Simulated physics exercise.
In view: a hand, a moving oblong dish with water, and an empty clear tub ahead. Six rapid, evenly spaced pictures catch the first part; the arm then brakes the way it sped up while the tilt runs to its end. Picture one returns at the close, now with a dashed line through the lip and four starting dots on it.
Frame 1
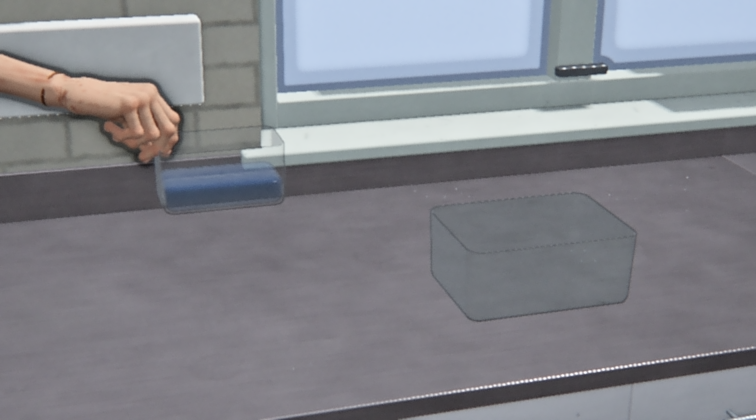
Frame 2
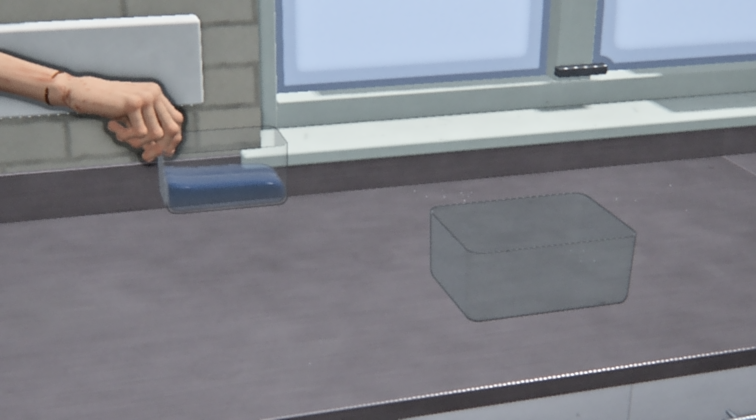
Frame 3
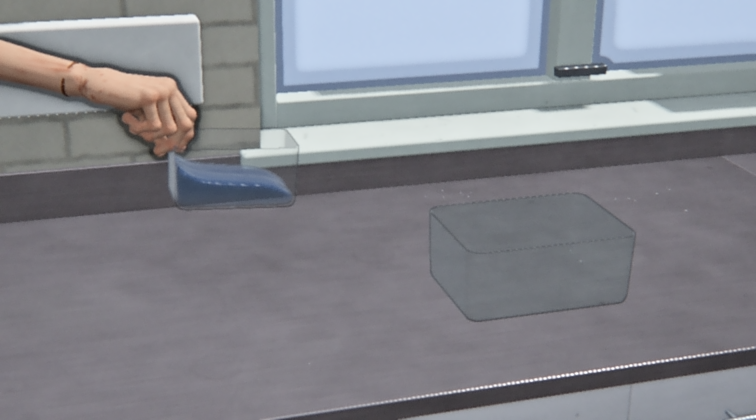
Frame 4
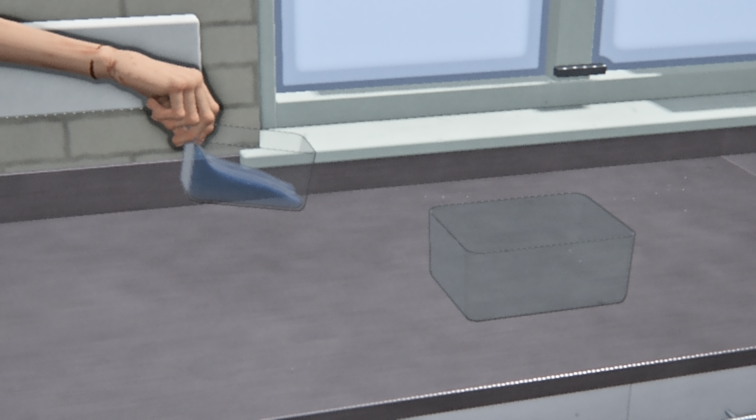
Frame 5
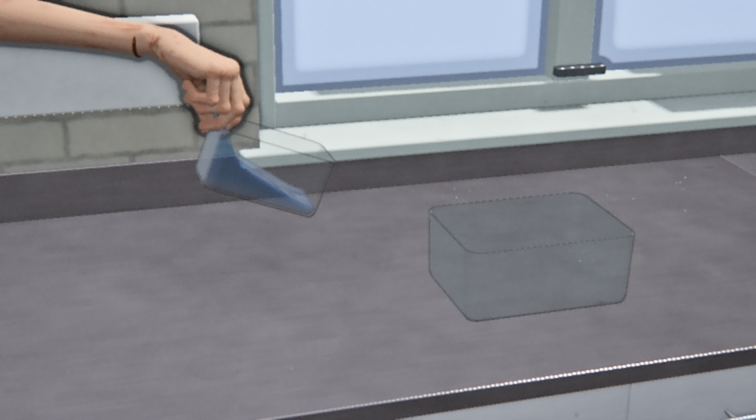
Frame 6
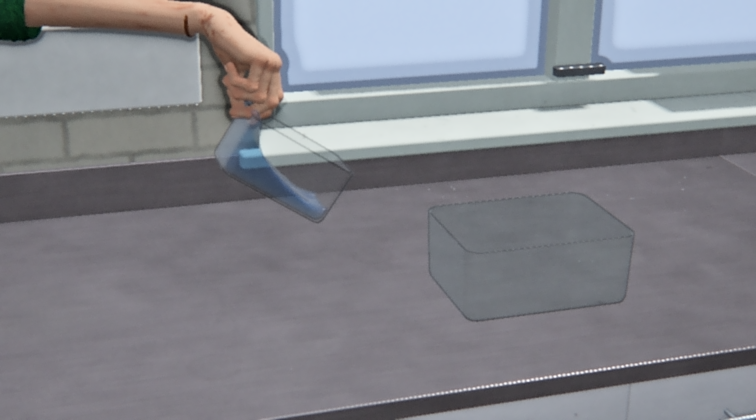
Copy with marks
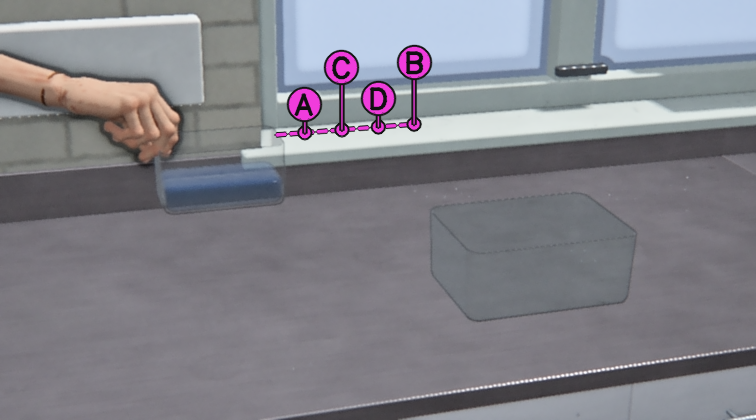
On a dark countertop by a window, a hand moved a clear oblong dish of blue liquid rightward, tilting it steadily more as the liquid shifted inside, while an empty clear tub sat still.
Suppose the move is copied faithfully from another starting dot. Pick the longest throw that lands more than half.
The limit is C.
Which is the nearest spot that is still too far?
Spot A.
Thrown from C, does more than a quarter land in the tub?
Yes.
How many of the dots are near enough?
Three.
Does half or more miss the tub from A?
Yes, it does.
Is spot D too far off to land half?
No.
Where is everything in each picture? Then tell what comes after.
The first picture shows upright, lip at (277, 134); tub from (465, 320) to (626, 299); nothing has left yet.
The second picture shows upright, lip at (280, 135); nothing has left yet.
The third picture shows tipped about 4°, lip at (291, 137); nothing has left yet.
The fourth picture shows tipped about 11°, lip at (308, 143); nothing has left yet.
The fifth picture shows tipped about 21°, lip at (328, 152); nothing has left yet.
The sixth picture shows tipped about 34°, lip at (346, 164); water is over the rim, down to (256, 113).
In magenta, A at (304, 132); B at (414, 124); C at (341, 129); D at (378, 126).
If A is chosen, about 33 % lands in the tub, 64 % falls short and 3 % goes beside or beyond.
If B is chosen, about 87 % lands in the tub, 4 % falls short and 9 % goes beside or beyond.
If C is chosen, about 70 % lands in the tub, 25 % falls short and 5 % goes beside or beyond.
If D is chosen, about 86 % lands in the tub, 7 % falls short and 7 % goes beside or beyond.
